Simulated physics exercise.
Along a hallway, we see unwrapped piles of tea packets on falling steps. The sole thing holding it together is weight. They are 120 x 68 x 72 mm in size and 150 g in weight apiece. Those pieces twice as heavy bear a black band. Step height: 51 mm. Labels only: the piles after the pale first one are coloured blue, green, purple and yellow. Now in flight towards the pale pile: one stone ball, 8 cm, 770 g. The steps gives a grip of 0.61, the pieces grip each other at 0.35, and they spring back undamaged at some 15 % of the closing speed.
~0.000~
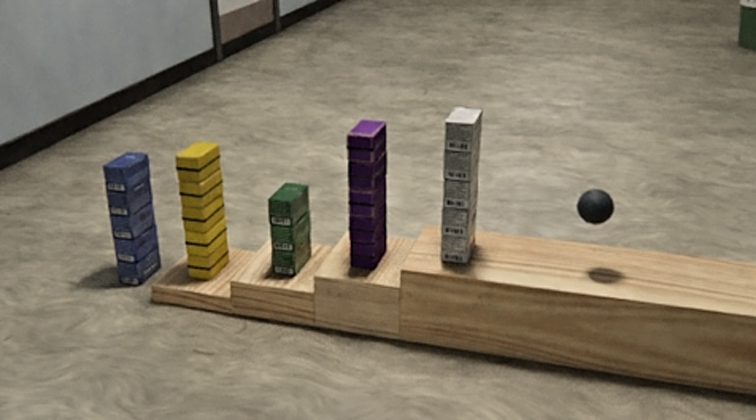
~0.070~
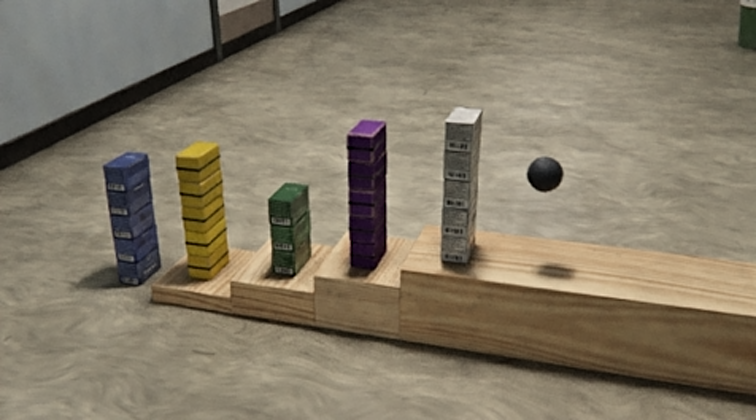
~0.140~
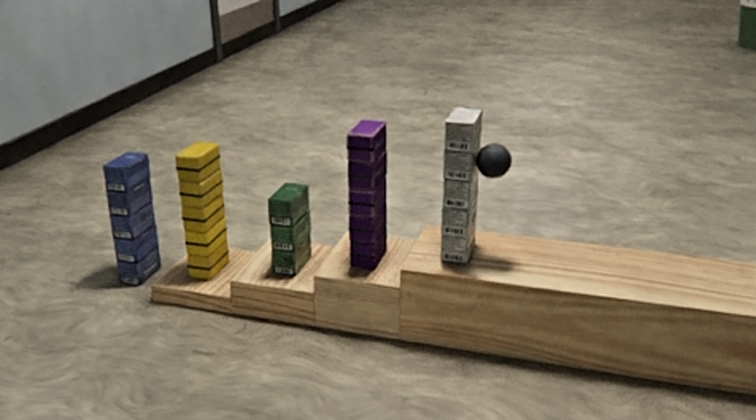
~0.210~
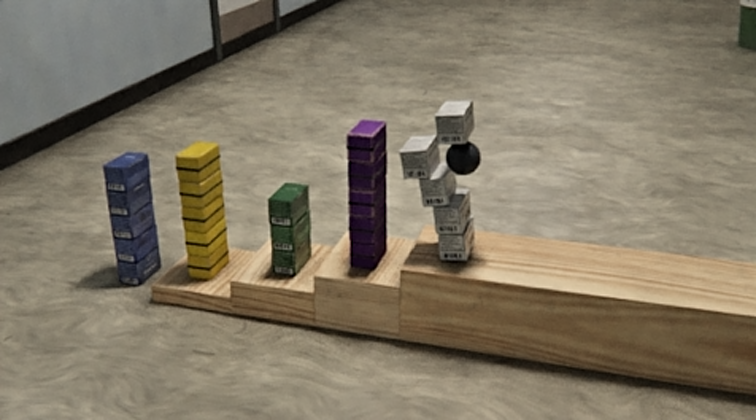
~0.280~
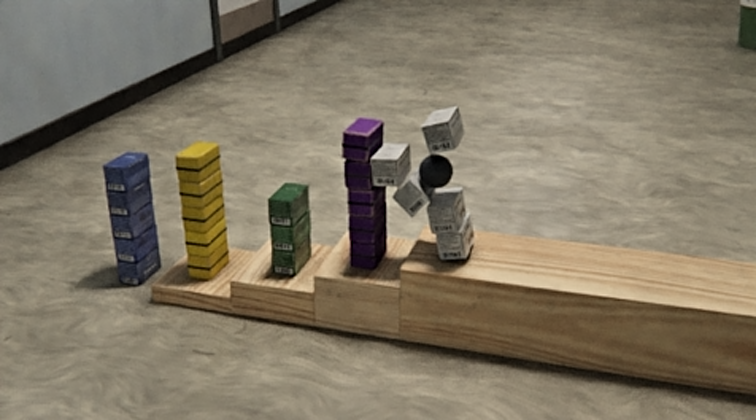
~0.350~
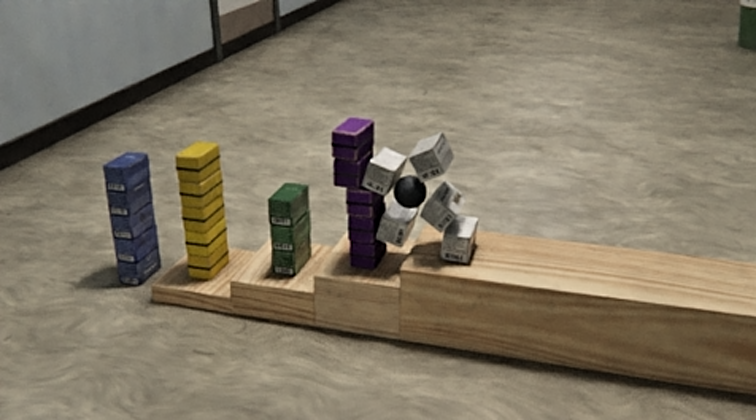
To begin with, a dark ball flies left through the air towards a pale pile of packets, the first of five piles along wooden steps. It strikes the upper part, knocking pale packets apart, and some hit the purple pile, shifting its upper packets left while the green, yellow and blue piles stay still.
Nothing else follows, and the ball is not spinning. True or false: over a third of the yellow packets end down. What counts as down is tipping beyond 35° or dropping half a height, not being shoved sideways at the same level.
True.
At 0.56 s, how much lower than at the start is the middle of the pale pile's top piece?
22 cm lower.
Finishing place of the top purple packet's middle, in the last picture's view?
Roughly at (239, 256).
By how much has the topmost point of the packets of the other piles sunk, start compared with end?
I'd put it at around 27 cm.
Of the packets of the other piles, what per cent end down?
Around 90 per cent, I'd say.
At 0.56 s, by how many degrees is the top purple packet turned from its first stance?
Close to 15° of tilt compared with the start.
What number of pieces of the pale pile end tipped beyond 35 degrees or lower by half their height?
That makes 4 in all.
After 0.56 s, 4 of the pale pile down; none of the 5 yellow packets down (1 of 18 in all colours); top yellow packet unmoved; top purple packet 17° from how it stood, 32 mm lower.
After 1.06 s, 4 of the pale pile down; none of the 5 yellow packets down (7 of 18 in all colours); top yellow packet 14° from how it stood; top green packet on its side.
After 1.52 s, 4 of the pale pile down; 5 of the 5 yellow packets down (16 of 18 in all colours); top yellow packet 5° from how it stood, 18 cm lower; top green packet on its side.
In the end (2.2 s), 4 of the pale pile down; 5 of the 5 yellow packets down (16 of 18 in all colours); top yellow packet on its side; top blue packet upside down. That is 100 per cent. From the last view, middles, top yellow packet near (30, 229).
